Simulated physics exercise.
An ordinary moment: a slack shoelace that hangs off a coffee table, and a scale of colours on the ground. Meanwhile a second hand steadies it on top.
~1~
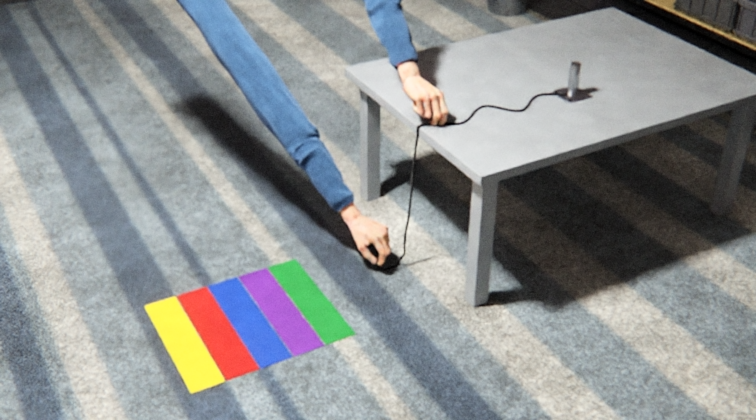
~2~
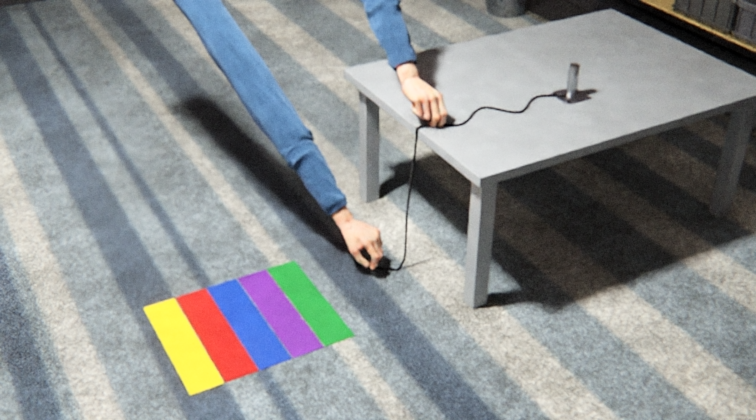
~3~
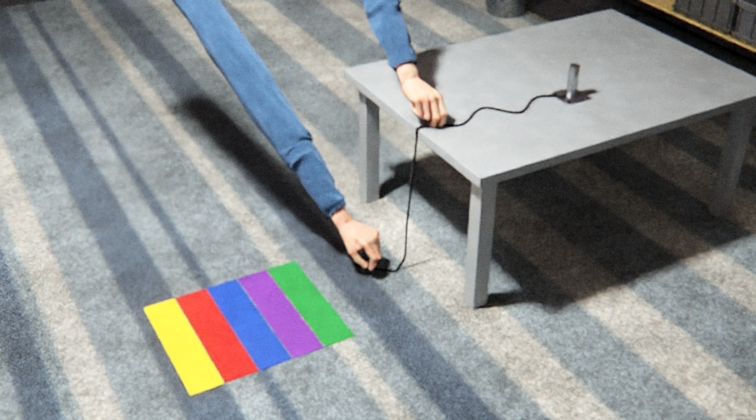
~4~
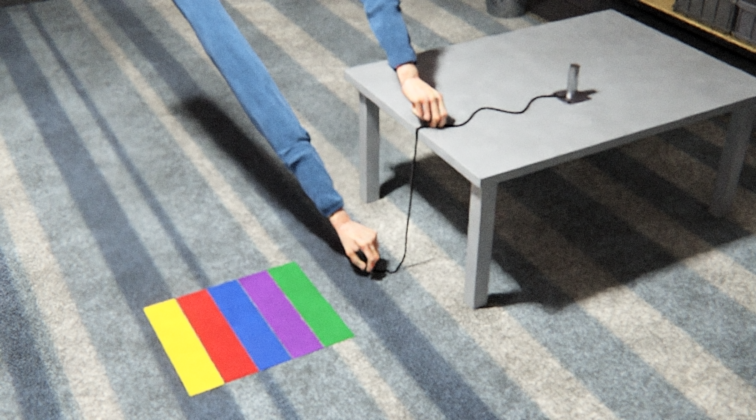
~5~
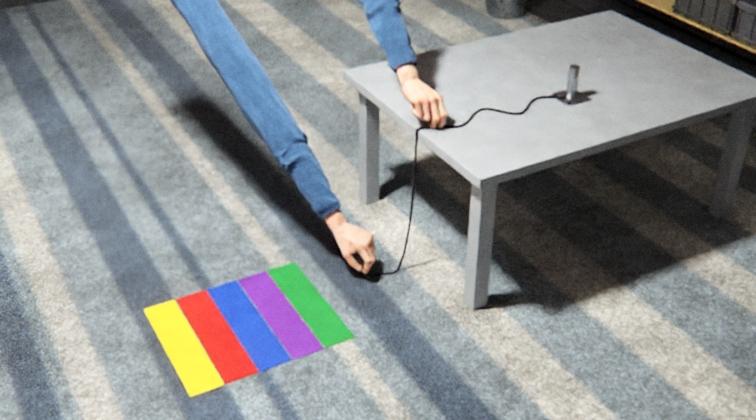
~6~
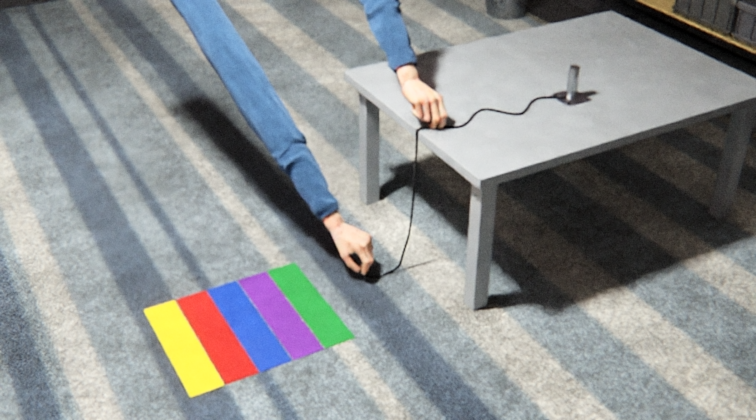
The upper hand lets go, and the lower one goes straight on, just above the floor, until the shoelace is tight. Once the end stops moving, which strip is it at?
It is at the blue strip.
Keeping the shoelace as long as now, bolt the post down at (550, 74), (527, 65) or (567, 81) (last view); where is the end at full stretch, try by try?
First try about (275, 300), second about (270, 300), third about (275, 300).
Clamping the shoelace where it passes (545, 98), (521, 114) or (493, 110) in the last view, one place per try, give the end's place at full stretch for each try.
Taking them in turn, I'd expect around (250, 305), (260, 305) and finally (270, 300).
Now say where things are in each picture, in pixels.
End (378, 262); green (330, 325); purple (299, 336); blue (266, 347); red (233, 359); yellow (199, 371), in the first frame.
End (370, 266); shoelace through (537, 97) (497, 109) (460, 125) (415, 150) (407, 208) (405, 257), in the second frame.
End (368, 267), in the third frame.
End (366, 267); shoelace through (537, 98) (497, 110) (460, 125) (416, 151) (410, 208) (404, 257), in the fourth frame.
End (363, 270), in the fifth frame.
End (361, 271); shoelace through (537, 99) (497, 111) (460, 127) (416, 152) (412, 208) (402, 259), in the sixth frame.
Soon after, end near (307, 289); over green.
Then, end near (270, 301); over purple.
At full stretch, end near (248, 308); over blue. It gets as far as the blue strip.
